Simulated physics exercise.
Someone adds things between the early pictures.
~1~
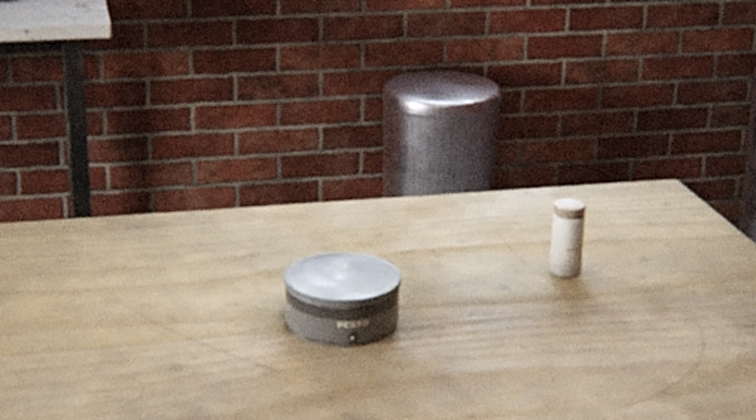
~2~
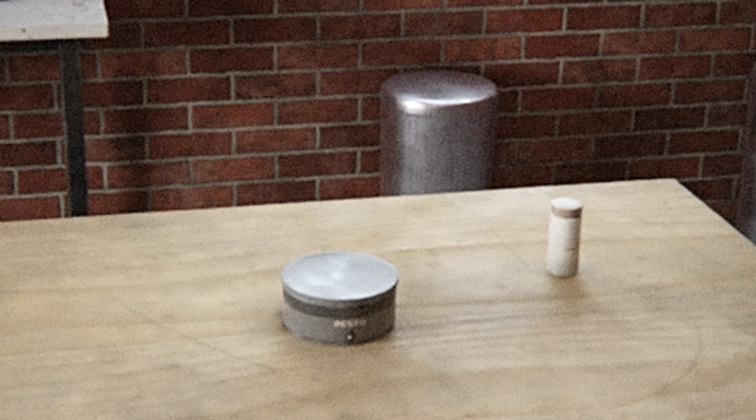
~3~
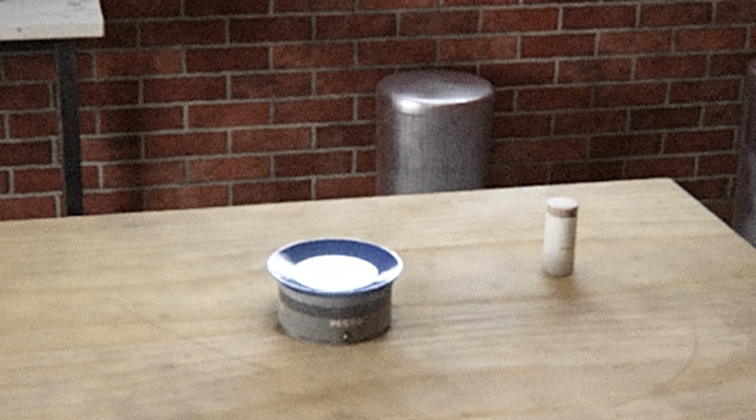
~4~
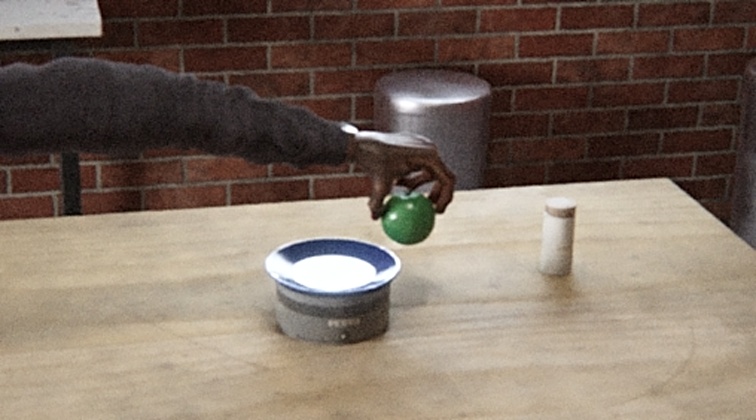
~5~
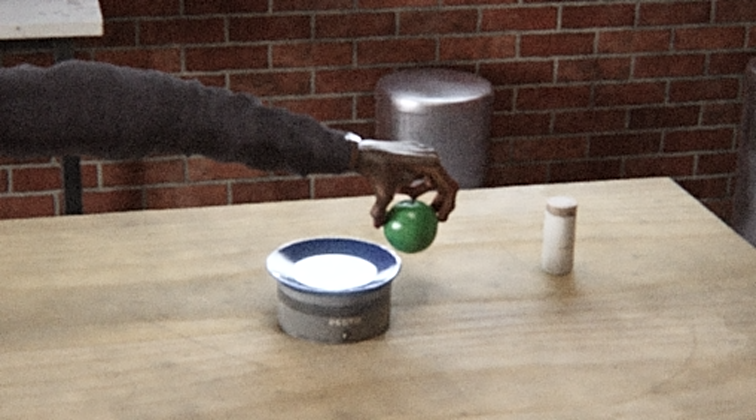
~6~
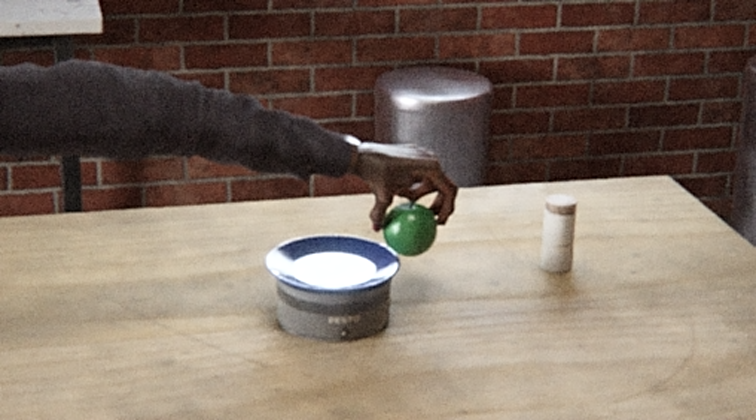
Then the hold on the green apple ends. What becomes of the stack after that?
The stack topples over.
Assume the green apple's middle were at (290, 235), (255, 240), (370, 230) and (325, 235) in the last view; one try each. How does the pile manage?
Lab note - try 1: No collapse; try 2: Collapse; try 3: No collapse; try 4: No collapse.
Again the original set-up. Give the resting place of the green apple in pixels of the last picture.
The object finishes somewhere near (444, 285).
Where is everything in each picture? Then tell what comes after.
In the first picture, the last thing is not in view yet.
In the second picture, the last thing is not in view yet; grey tub (339, 298).
In the third picture, the last thing is not in view yet; white shaker (560, 236).
In the fourth picture, coming down; green apple (408, 218); blue plate (333, 269).
In the fifth picture, coming down; green apple (411, 226); grey tub (334, 296).
In the sixth picture, set down, still held; green apple (410, 229); white shaker (559, 233).
Then, 0.30 s past the last view, green apple now fallen.
Then, 0.40 s past the last view, things are still on the move.
Then, 1.60 s past the last view, nothing new.
Finally, fallen, green apple; the other 3 still in place. Final places as the last picture's camera would see them, green apple near (444, 285). The pile loses its balance.
